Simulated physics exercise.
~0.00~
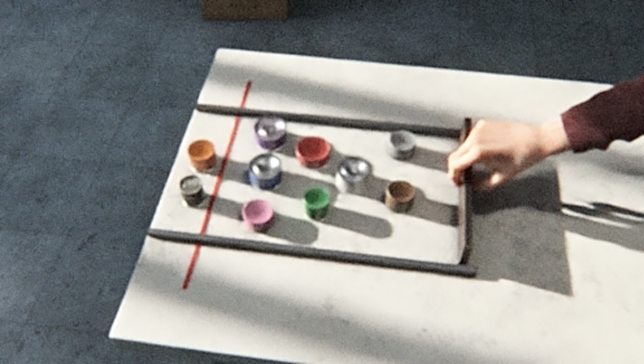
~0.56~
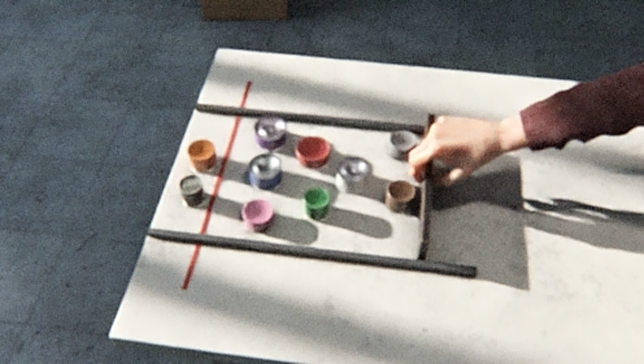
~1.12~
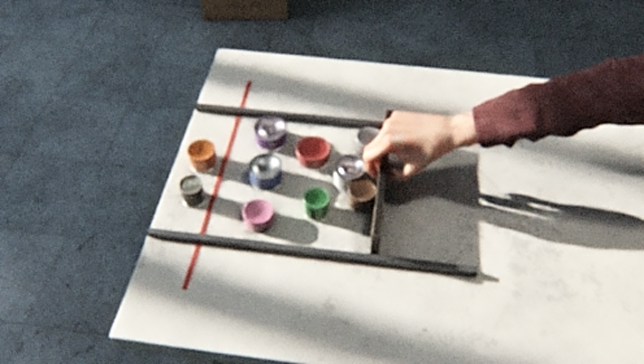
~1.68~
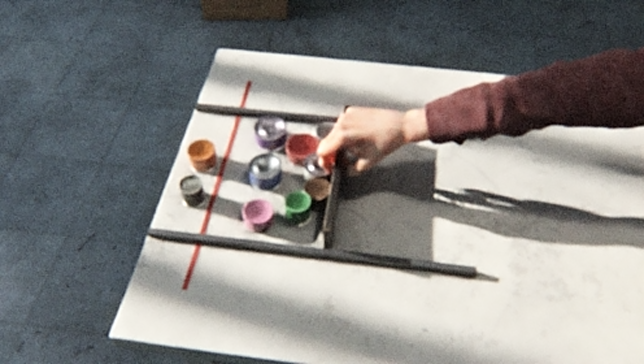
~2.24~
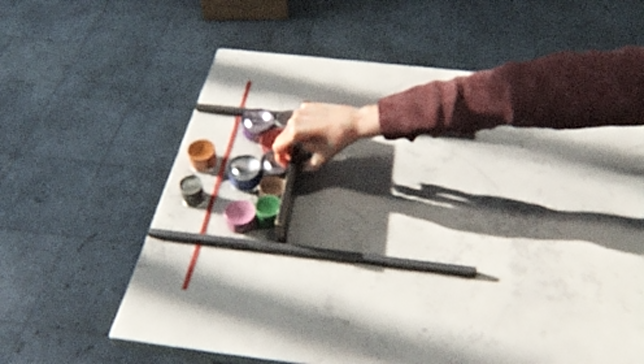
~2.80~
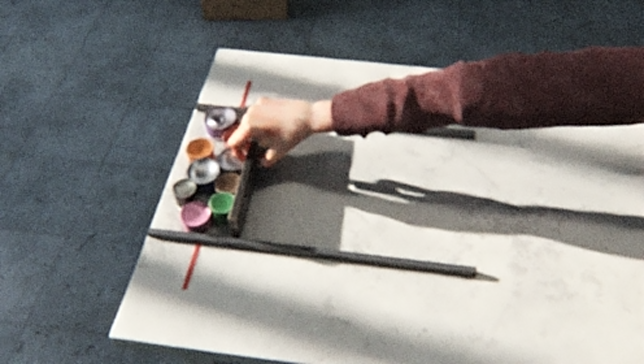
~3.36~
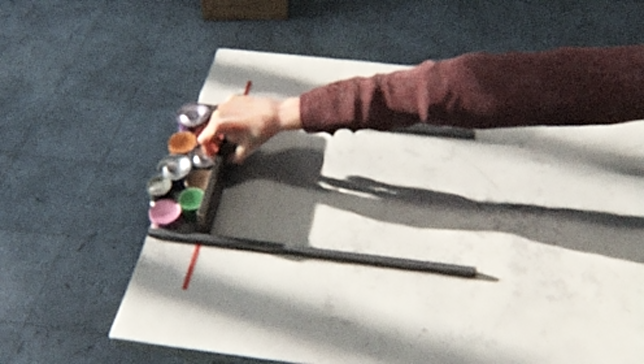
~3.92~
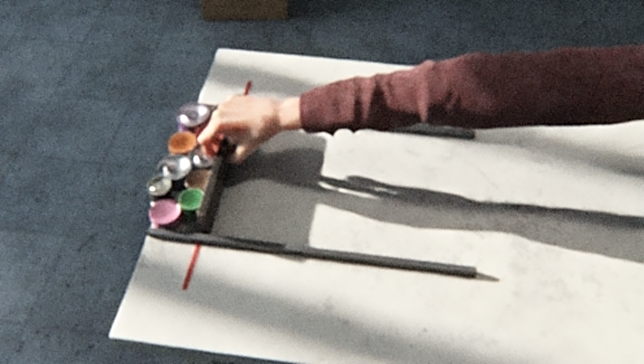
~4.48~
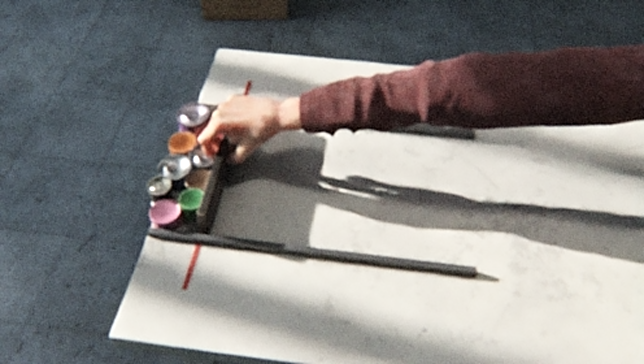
On a pale tabletop, a hand slides a board left, bunching small pots near the edge.
